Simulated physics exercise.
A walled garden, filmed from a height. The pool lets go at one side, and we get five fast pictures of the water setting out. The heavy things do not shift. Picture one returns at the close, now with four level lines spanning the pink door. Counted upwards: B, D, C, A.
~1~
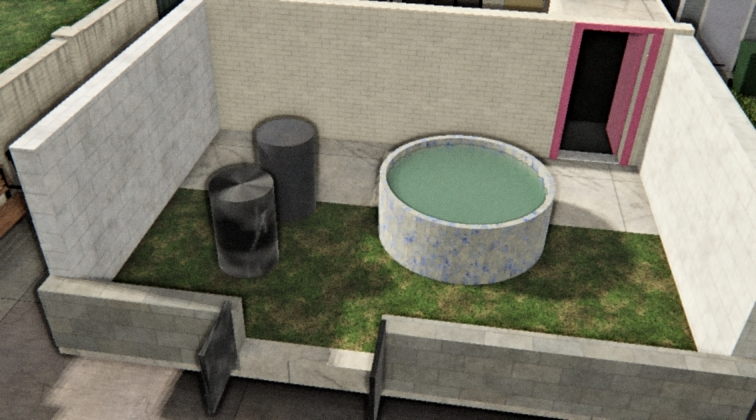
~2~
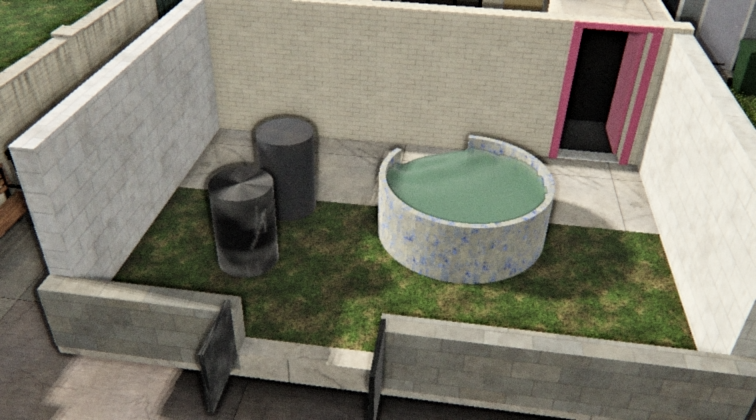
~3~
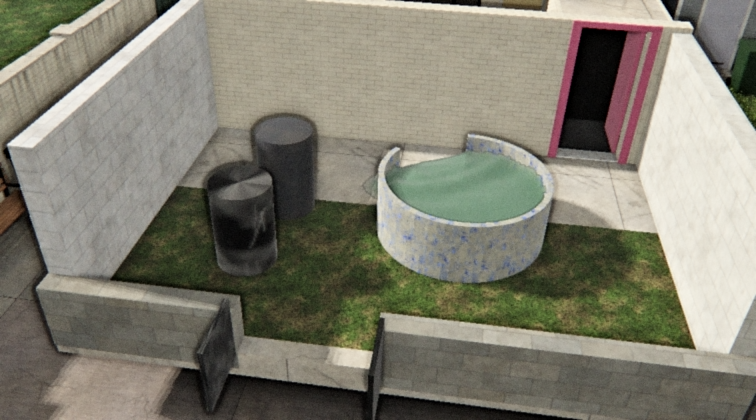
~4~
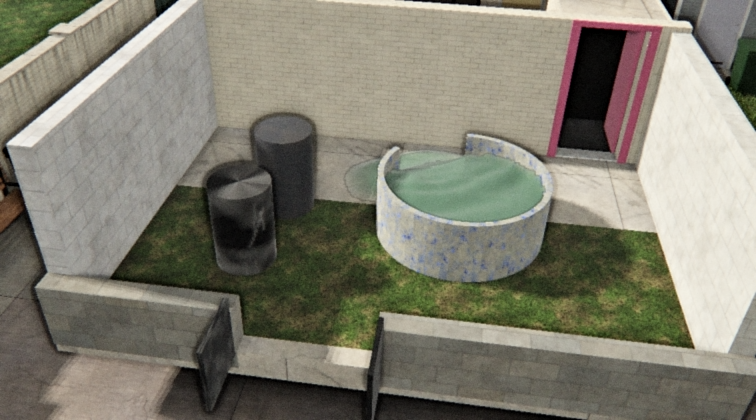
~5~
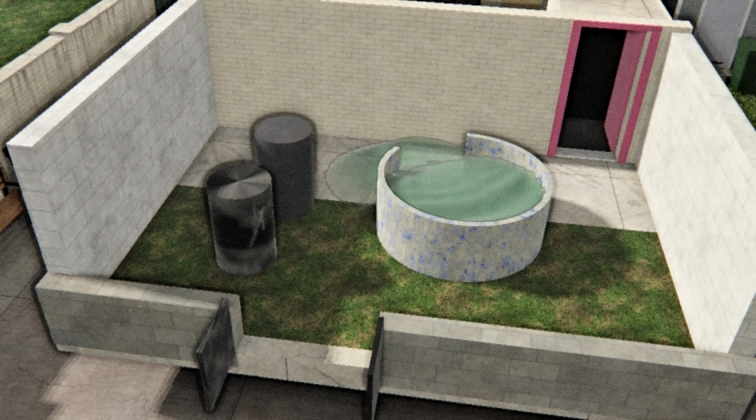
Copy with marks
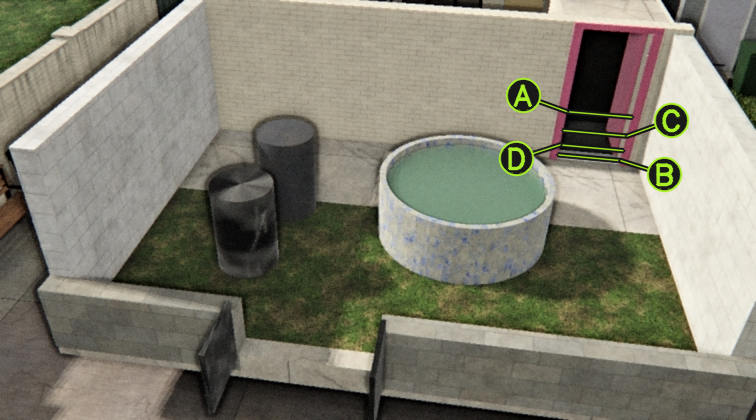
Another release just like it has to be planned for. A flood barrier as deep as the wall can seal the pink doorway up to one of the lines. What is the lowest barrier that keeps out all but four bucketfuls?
Mark B.
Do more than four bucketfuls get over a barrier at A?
No.
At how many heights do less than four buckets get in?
All of them.
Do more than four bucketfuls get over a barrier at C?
No.
In lime, A at (599, 114); B at (589, 157); C at (594, 133); D at (591, 147); from the bottom up B, D, C, A.
With A, nothing gets over.
With B, a splash gets over, under a bucket.
With C, nothing gets over.
With D, nothing gets over.
